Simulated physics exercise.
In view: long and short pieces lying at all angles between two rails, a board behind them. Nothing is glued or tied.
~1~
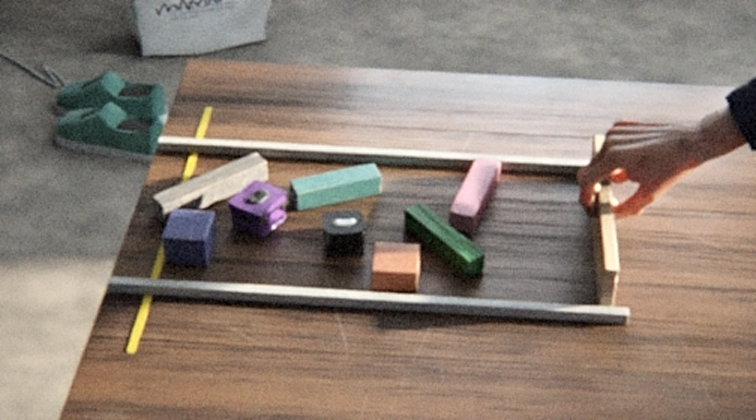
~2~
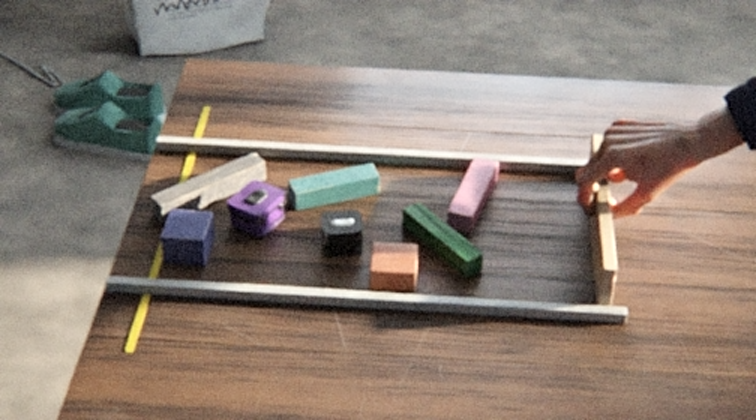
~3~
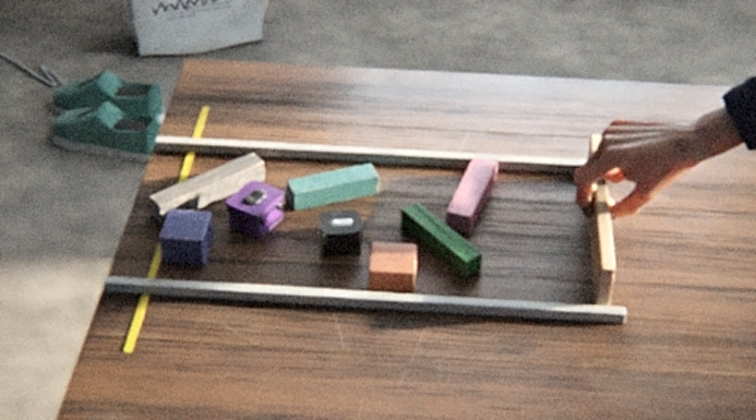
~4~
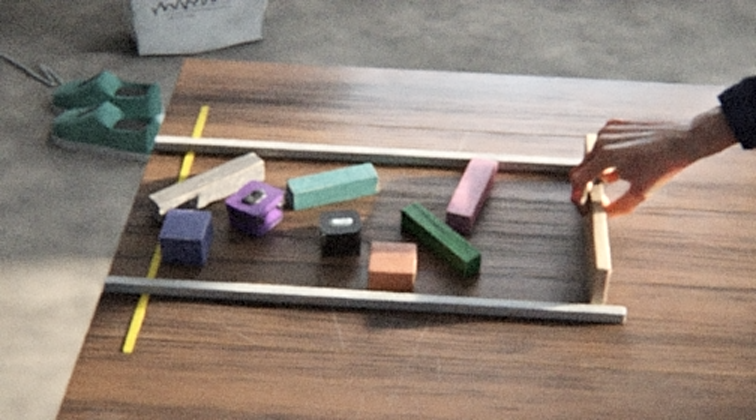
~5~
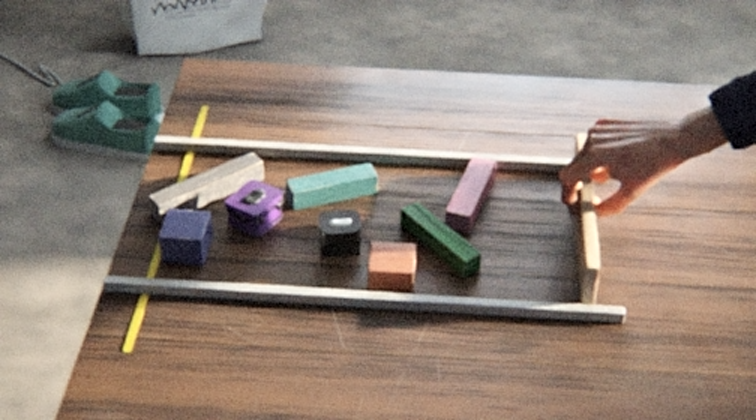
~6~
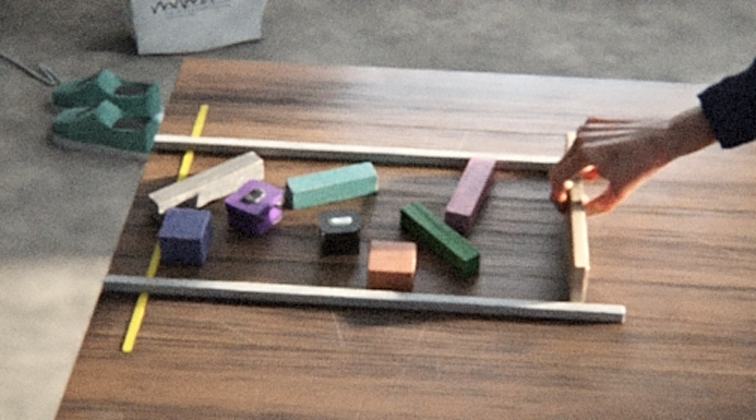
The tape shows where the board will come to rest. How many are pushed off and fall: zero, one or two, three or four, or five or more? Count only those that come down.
The number that fall off is five or more.
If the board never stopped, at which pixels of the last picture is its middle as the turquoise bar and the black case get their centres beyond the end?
Its middle is around (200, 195) and around (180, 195).
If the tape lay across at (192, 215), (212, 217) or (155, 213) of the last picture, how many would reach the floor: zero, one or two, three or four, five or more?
One after another: Three to four; just one or two; more than four.
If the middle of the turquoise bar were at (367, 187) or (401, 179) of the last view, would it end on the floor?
In turn it is lost; is lost.
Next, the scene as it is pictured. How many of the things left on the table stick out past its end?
That would be 2.
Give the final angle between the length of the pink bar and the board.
Roughly 0° out of line.
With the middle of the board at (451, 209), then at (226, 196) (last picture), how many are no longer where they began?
By then 2, and 8.
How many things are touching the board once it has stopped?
In contact: 2.
Early on, none off yet; blue block at rest near (186, 236); grey bar at rest near (207, 186); purple case at rest near (254, 208).
A while later, none off yet; blue block at rest near (186, 236); grey bar at rest near (206, 186); purple case at rest near (245, 213).
Further along, none off yet; blue block travelled about its own width near (126, 244); grey bar travelled a little near (159, 170); purple case travelled well along near (160, 209).
Finally, the number that fall off is five or more; lost, black case, turquoise bar, purple case, grey bar and blue block.
